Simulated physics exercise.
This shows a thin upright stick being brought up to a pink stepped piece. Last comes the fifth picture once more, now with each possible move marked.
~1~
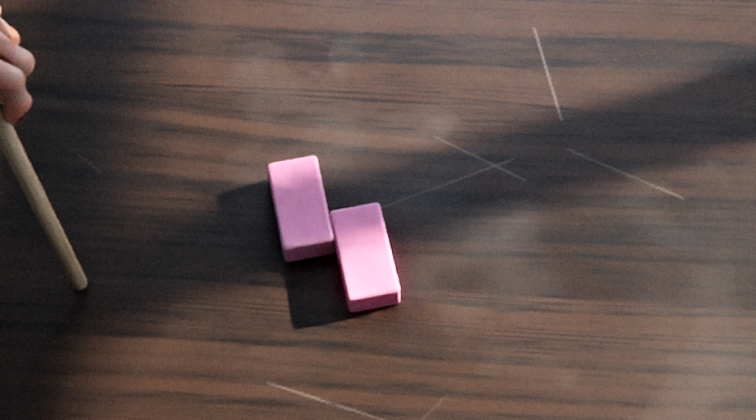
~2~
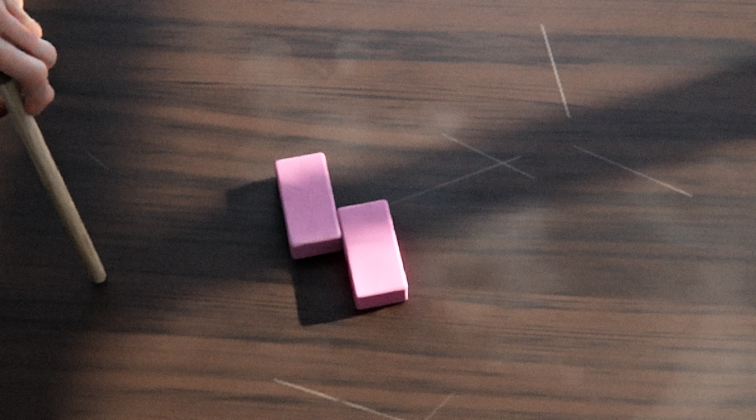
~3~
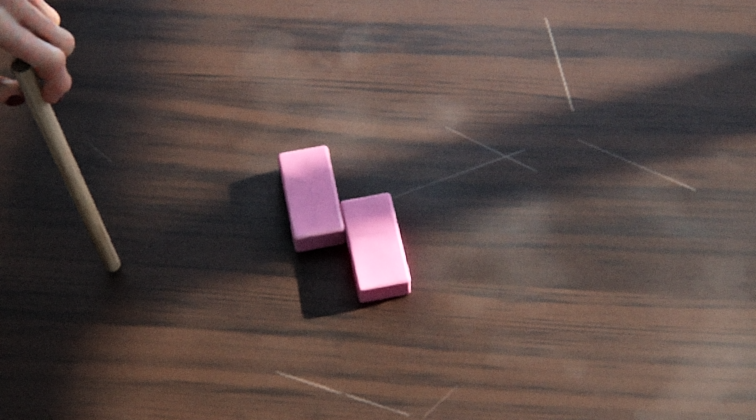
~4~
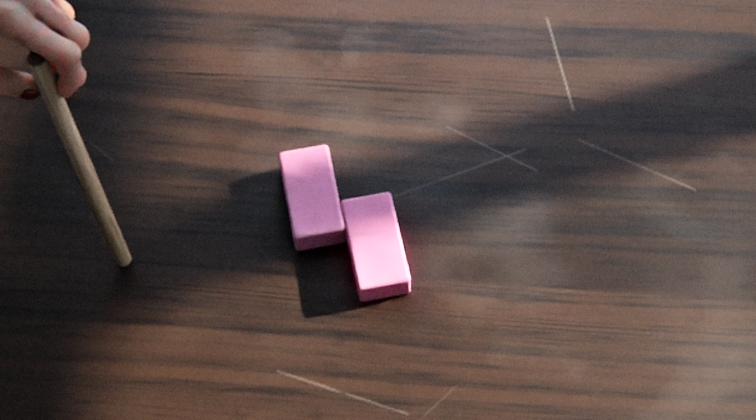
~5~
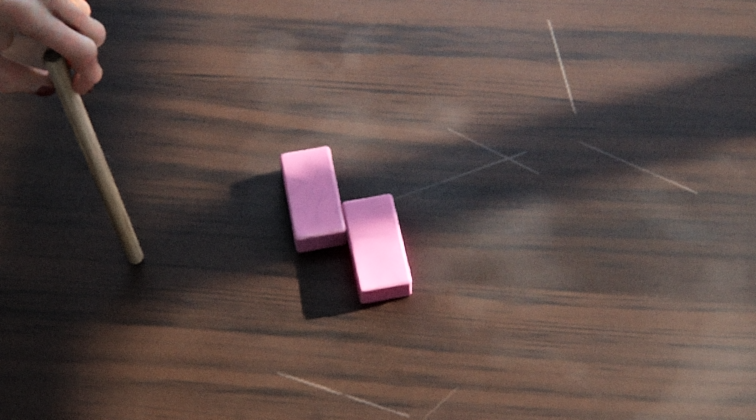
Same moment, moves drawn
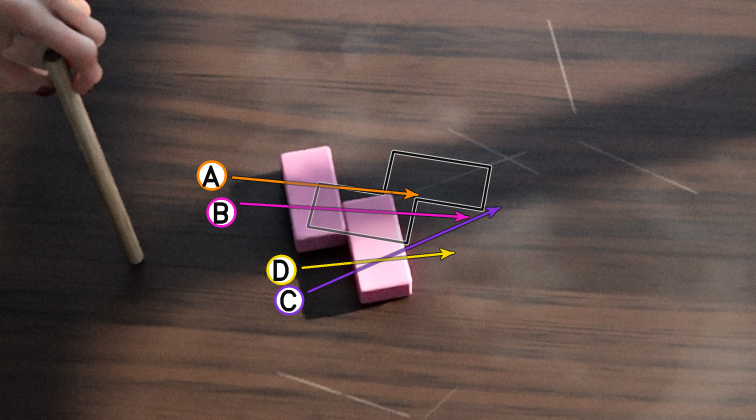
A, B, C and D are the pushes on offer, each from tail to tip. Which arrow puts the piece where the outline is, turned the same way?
Stroke C.
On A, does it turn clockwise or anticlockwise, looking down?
On that stroke, clockwise.
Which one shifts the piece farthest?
Stroke B.
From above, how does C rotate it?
Anticlockwise.
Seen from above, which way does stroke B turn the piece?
It turns clockwise.
On the marked copy, A from (233, 177) to (417, 195); B from (240, 204) to (468, 217); C from (308, 292) to (500, 208); D from (302, 268) to (453, 253).
Taking C. A third of the way, foot of the stick (379, 262), piece (402, 221).
Two thirds of the way, foot of the stick (448, 232), piece (434, 179).
When it is over, foot of the stick (499, 209), piece (437, 164); it fills the outline.
As for the rest, A leaves the piece out of the outline, at (412, 278); B leaves the piece out of the outline, at (459, 296); D leaves the piece out of the outline, at (438, 196).
